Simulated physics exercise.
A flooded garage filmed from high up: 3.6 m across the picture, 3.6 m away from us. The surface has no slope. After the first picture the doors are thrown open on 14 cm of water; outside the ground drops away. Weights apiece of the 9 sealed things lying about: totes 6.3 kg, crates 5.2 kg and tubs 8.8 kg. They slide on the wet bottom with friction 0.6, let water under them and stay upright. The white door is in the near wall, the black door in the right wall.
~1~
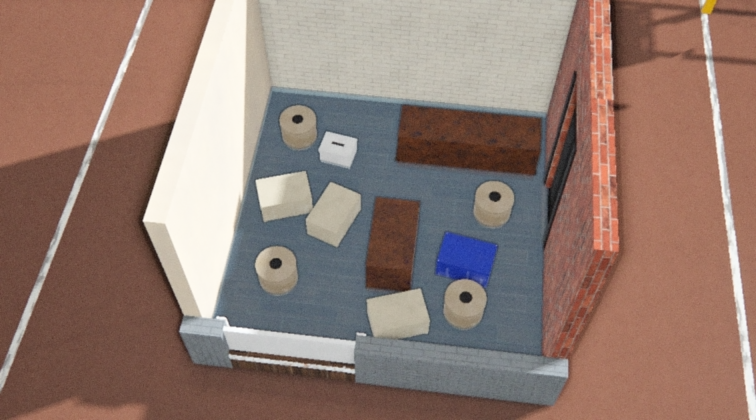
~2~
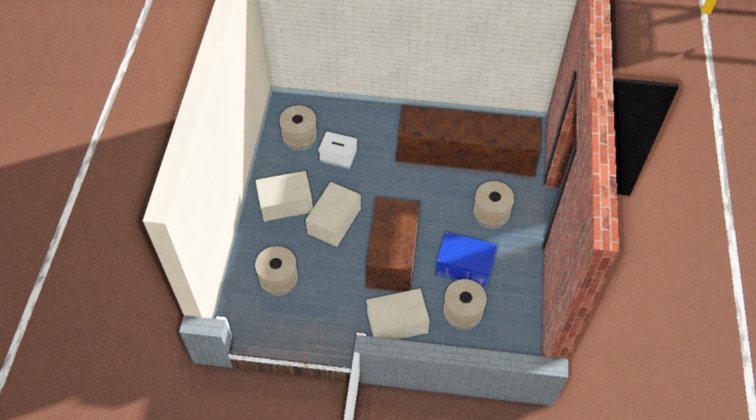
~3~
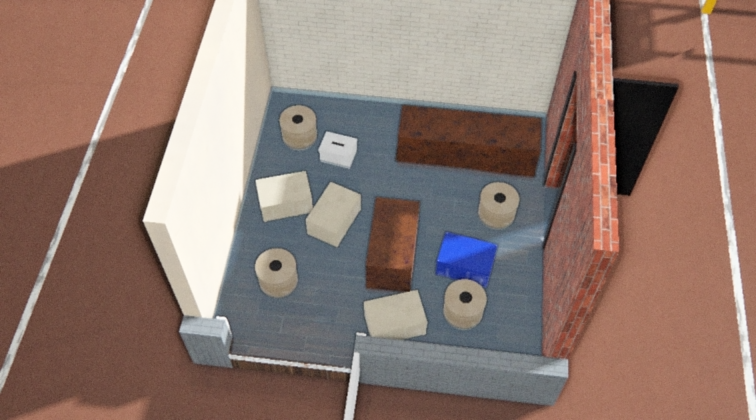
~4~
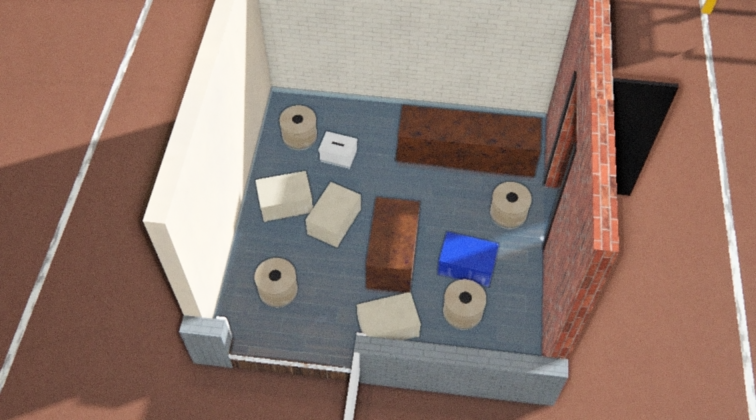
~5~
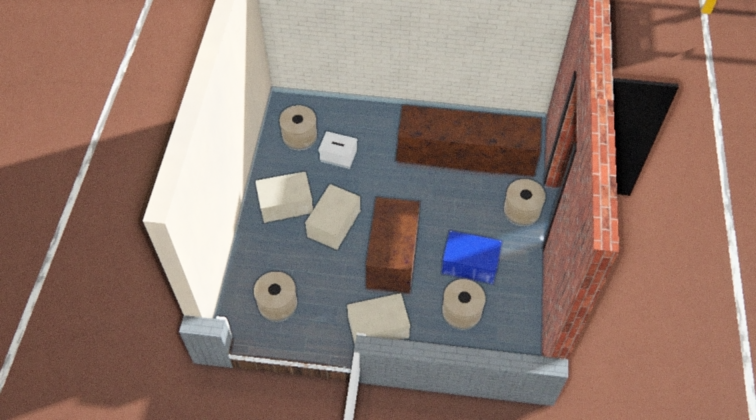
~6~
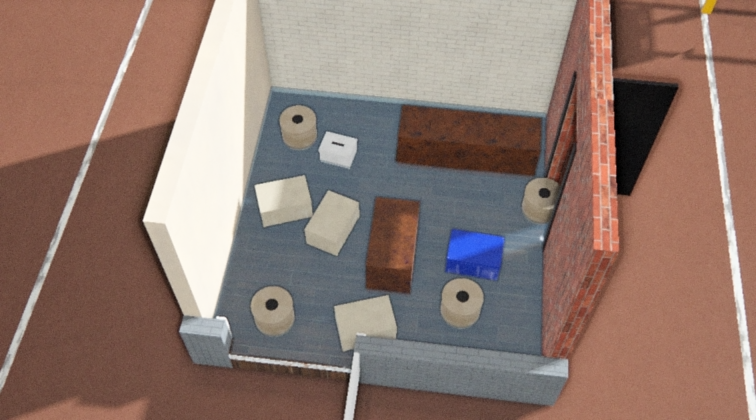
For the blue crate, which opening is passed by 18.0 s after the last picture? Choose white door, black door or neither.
Blue crate: Black door.
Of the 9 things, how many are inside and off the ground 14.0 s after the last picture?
At that moment 0.
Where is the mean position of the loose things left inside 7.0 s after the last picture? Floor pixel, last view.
Near (397, 255).
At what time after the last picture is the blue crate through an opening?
At about 8.0 s.
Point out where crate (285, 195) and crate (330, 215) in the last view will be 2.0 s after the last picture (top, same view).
Around (273, 238) and (323, 259).
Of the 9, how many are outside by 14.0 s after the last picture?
I count 6.
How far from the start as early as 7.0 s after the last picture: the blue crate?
Roughly 100 cm by then.
Then, 2.0 s after the last picture the blue crate is near (489, 243), 0.3 m from its start, afloat; 3 of 9 are out; 6 afloat.
Then, 7.0 s after the last picture the blue crate is near (525, 212), 0.9 m from its start, afloat; 5 of 9 are out; 4 afloat.
Then, 14.0 s after the last picture the blue crate has gone out by the black door; 6 of 9 are out; 0 afloat.
Then, 18.0 s after the last picture the blue crate has gone out by the black door; 6 of 9 are out; 0 afloat.
